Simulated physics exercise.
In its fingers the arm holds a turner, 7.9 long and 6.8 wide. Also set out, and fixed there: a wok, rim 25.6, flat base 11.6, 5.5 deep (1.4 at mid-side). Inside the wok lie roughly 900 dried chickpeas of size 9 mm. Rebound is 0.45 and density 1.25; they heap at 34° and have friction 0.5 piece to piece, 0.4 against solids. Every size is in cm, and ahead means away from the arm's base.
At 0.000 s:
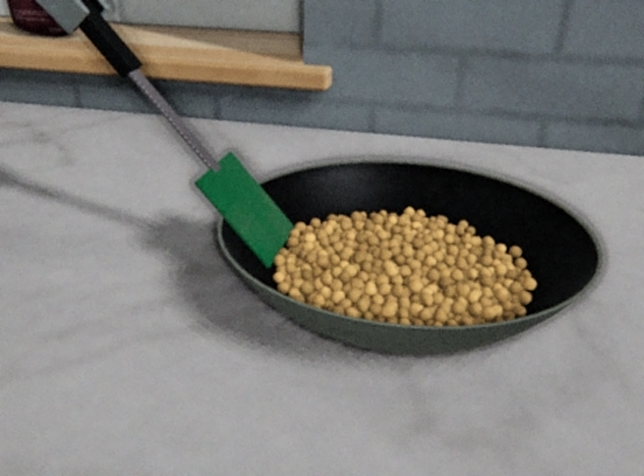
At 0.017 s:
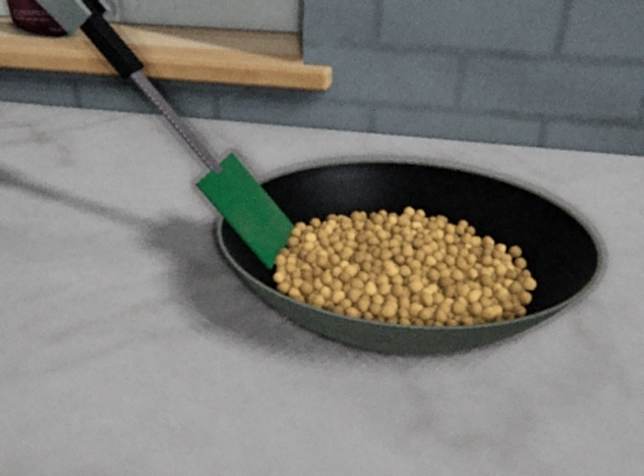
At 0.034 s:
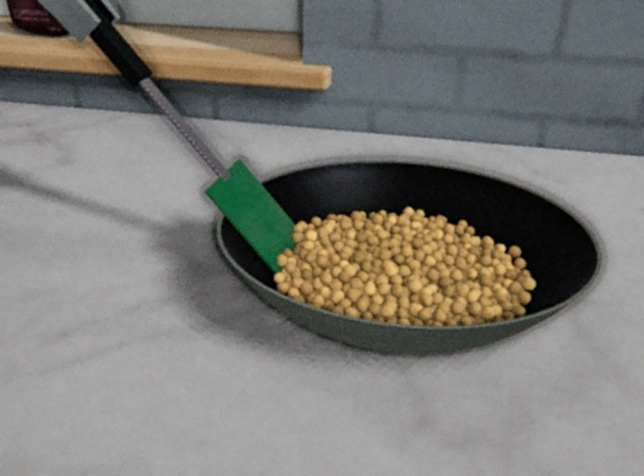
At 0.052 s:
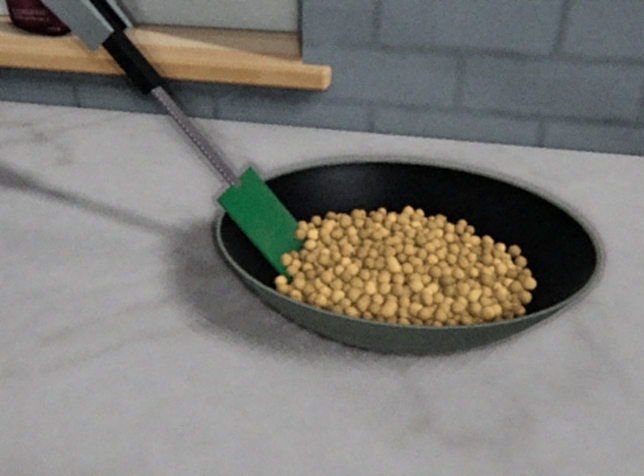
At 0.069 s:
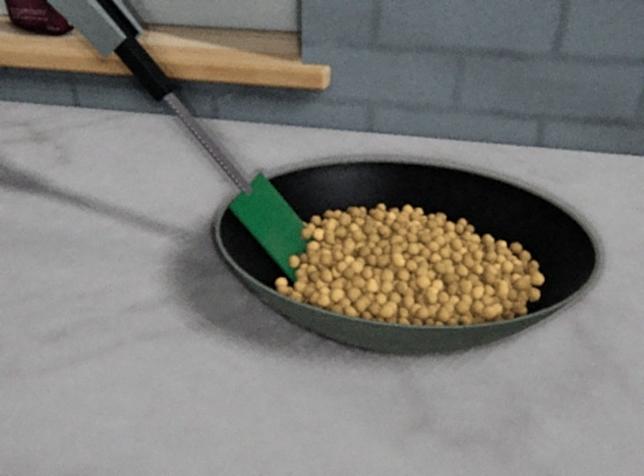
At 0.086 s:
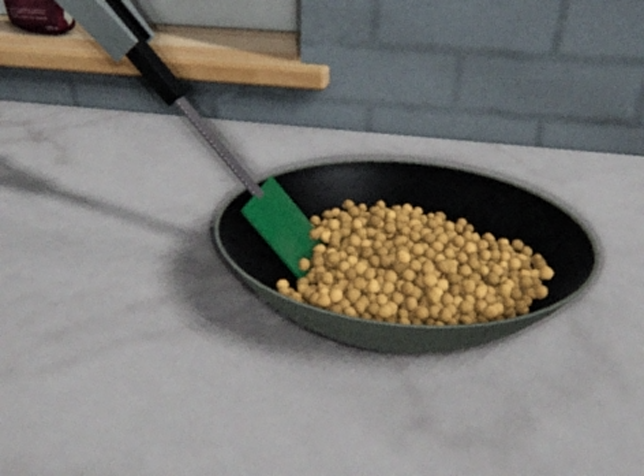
A green turner held by a robot arm rests at the left edge of a heap of chickpeas in a dark wok, barely moving at first. It then slides a short way right and slightly down, pressing into the heap, and the chickpeas shift a little toward the right.
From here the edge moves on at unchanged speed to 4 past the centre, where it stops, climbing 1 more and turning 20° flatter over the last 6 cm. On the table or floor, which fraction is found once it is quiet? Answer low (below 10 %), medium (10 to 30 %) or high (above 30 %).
Low.
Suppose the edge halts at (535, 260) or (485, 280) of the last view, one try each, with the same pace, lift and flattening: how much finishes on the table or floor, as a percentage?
Some 10 and 0 per cent.
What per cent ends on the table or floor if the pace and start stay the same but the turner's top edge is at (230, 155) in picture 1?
Some 0 per cent.
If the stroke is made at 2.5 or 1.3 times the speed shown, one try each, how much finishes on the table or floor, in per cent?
The two tries give about 0 and 0 in a hundred.
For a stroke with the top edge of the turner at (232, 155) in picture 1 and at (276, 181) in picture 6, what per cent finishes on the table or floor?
It works out to about 0 %, more or less.
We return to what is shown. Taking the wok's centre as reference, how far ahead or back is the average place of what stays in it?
The balance point lies close to 3.5 cm ahead.
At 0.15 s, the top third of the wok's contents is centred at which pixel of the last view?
Around (448, 260).
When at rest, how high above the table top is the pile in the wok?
Close to 5.5 centimetres high.
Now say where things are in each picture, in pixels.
The first frame shows turner top edge at (213, 166), sloping 49°; upper third of the load around (398, 260), from x 280 to 530, top at y 215; 900 in the wok.
The second frame shows turner top edge at (215, 167), sloping 49°; upper third of the load around (398, 260), from x 280 to 530, top at y 215.
The third frame shows turner top edge at (223, 174), sloping 49°; upper third of the load around (397, 261), from x 280 to 530, top at y 215.
The fourth frame shows turner top edge at (234, 182), sloping 49°; upper third of the load around (395, 259), from x 280 to 530, top at y 210.
The fifth frame shows turner top edge at (246, 188), sloping 49°; upper third of the load around (404, 261), from x 280 to 535, top at y 210.
The sixth frame shows turner top edge at (257, 192), sloping 49°; upper third of the load around (410, 259), from x 285 to 545, top at y 205; 900 in the wok.
By 0.15 s, sloping 48°, highest piece 4 above the table; 900 in the wok.
By 0.21 s, sloping 38°, highest piece 5 above the table; 900 in the wok.
By 0.45 s, sloping 29°, highest piece 5 above the table; 900 in the wok.
By 1.50 s, sloping 29°, highest piece 5 above the table; 900 in the wok.
Final count, 900 in the wok. That is 0 % on the table or floor.
